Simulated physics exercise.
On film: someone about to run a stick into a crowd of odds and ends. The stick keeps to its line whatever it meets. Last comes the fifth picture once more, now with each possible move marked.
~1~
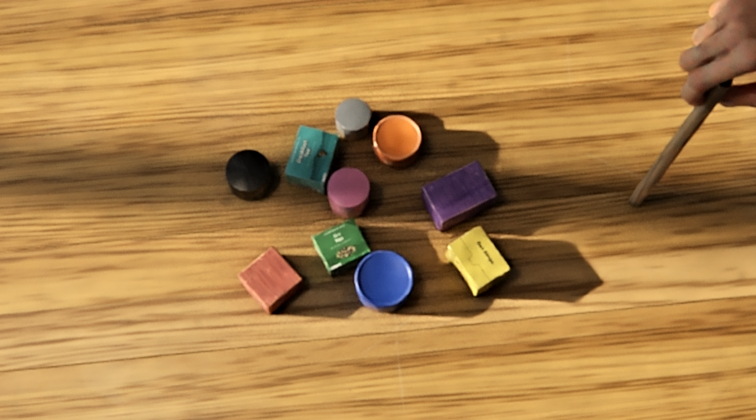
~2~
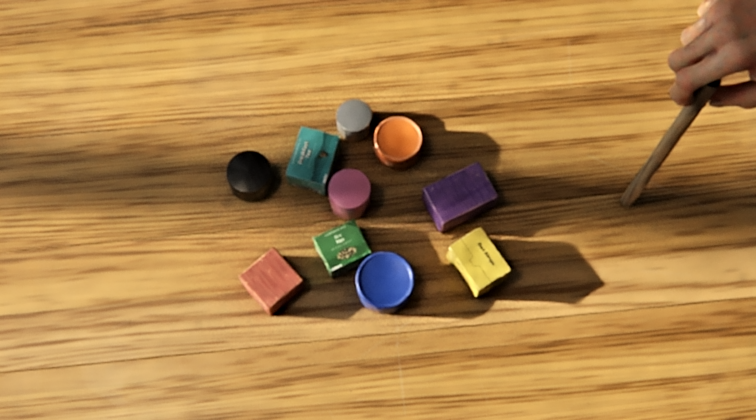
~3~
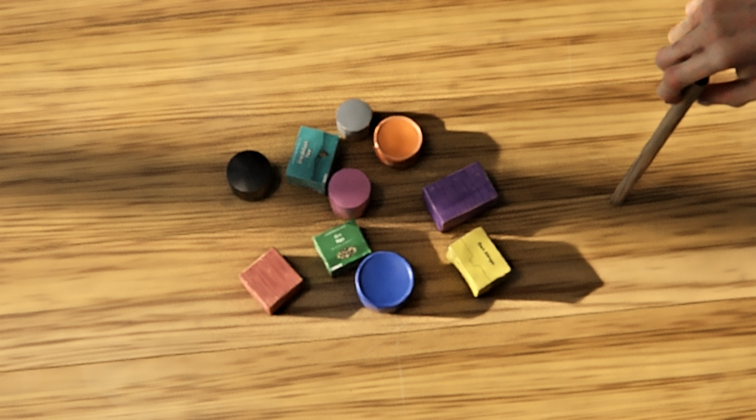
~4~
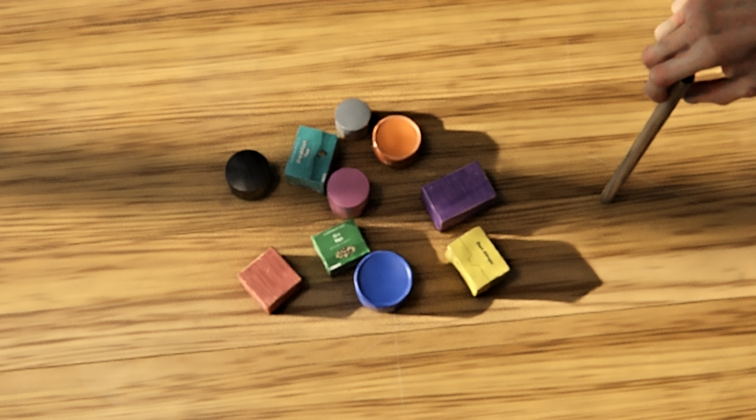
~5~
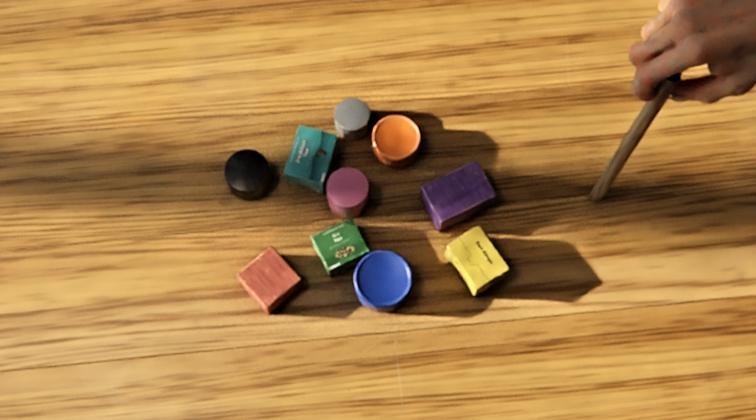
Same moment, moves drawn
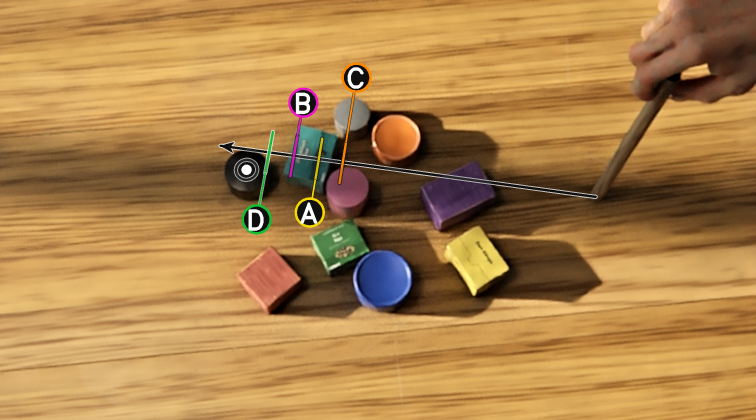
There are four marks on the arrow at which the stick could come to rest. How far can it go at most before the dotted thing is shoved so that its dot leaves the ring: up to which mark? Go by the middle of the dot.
No farther than A.
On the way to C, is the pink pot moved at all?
No.
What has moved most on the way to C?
The purple block.
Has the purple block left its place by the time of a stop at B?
Yes.
On the marked copy, A at (319, 159); B at (294, 155); C at (343, 162); D at (269, 153); the arrow from (596, 197) to (220, 146); the white dot at (246, 170).
With A. Early on, foot of the stick (496, 184).
Further on, foot of the stick (396, 170); purple block (426, 207); orange jar (390, 137).
At the end, foot of the stick (319, 160); purple block (426, 207); turquoise packet (290, 161); the dot is still in its ring.
As for the rest, B shifts the dotted thing to (229, 181); C keeps the dot in but is short; D shifts the dotted thing to (212, 193).
